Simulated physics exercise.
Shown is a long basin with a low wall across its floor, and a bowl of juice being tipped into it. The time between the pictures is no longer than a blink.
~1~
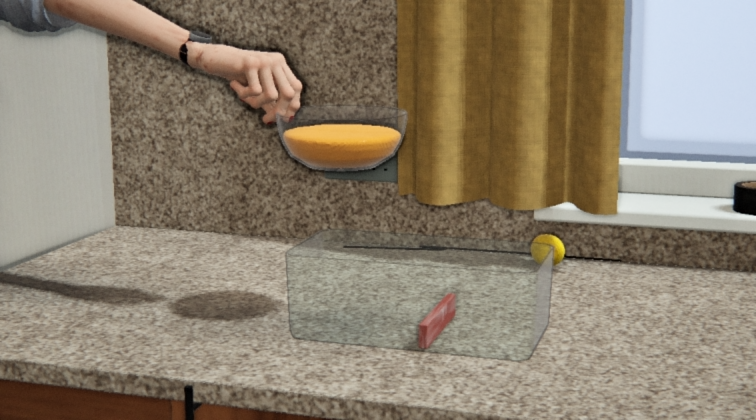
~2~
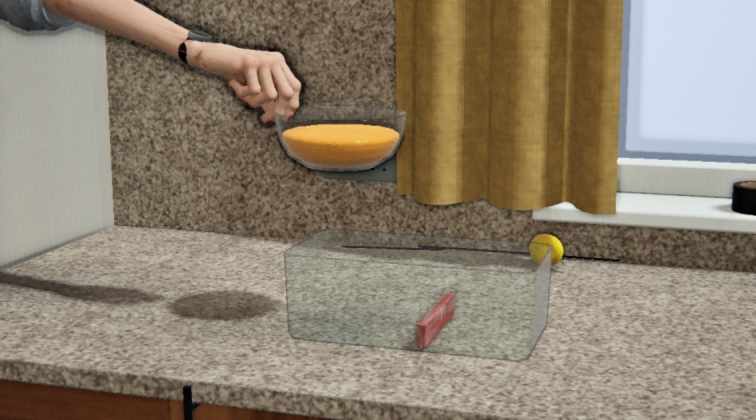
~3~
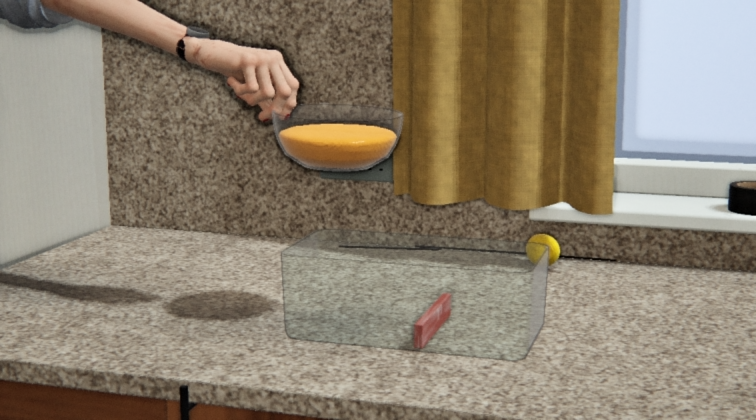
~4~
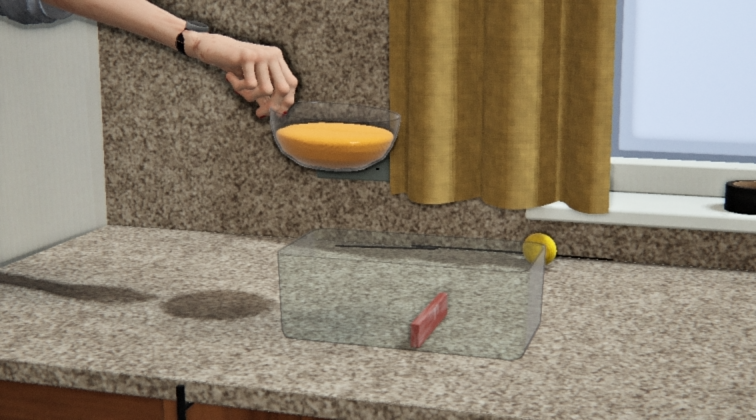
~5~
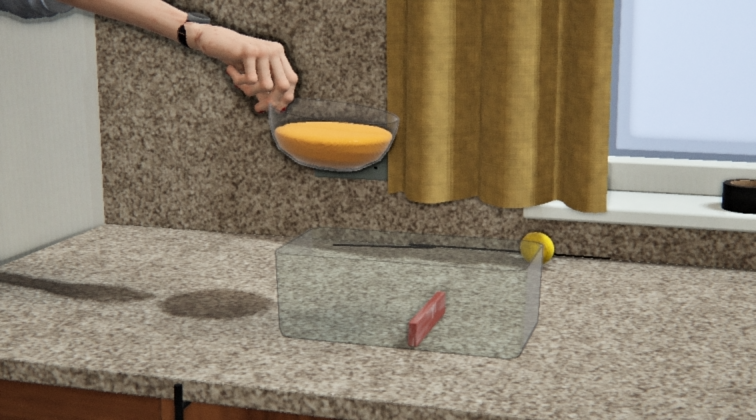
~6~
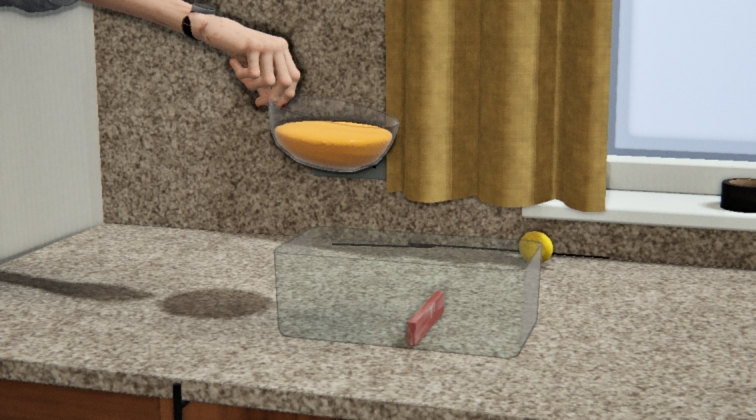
On a kitchen counter of speckled stone, seen from the front and slightly above, a matching backsplash and a mustard curtain beside a window stand behind. A hand reaching from the left holds a clear bowl of orange juice above a long transparent basin with a low red wall inside, a yellow ball near its right end. The bowl tilts slightly rightward as the view shifts very slightly.
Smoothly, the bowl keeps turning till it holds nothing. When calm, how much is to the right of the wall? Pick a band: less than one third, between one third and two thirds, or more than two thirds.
It is between one third and two thirds.
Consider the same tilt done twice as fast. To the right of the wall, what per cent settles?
It comes to about 40 per cent.
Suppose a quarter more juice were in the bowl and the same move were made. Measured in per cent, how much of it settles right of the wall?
60 %.
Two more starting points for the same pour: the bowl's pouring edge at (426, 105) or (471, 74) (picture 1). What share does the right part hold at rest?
Result, first then second: About 75 % and about 70 %.
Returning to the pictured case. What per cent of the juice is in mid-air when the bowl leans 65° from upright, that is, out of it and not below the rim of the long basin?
It comes to 40 per cent or so.
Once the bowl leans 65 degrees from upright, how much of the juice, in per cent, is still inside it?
Amount still in: Approx. 50 %.
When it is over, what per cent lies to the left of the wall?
I'd estimate around 50 per cent.
A moment on, the bowl is tipped part way and 50 per cent is still to pour, 3 is left of the wall and 10 right of it.
Next, the bowl is tipped on its side and 4 per cent is still to pour, 36 is left of the wall and 51 right of it.
Then the bowl is tipped right over and 0 per cent is still to pour, 48 is left of the wall and 52 right of it.
Later the bowl is tipped right over and 0 per cent is still to pour, 48 is left of the wall and 52 right of it.
At rest 48 per cent lies left of the wall, 52 right of it and 1 outside.
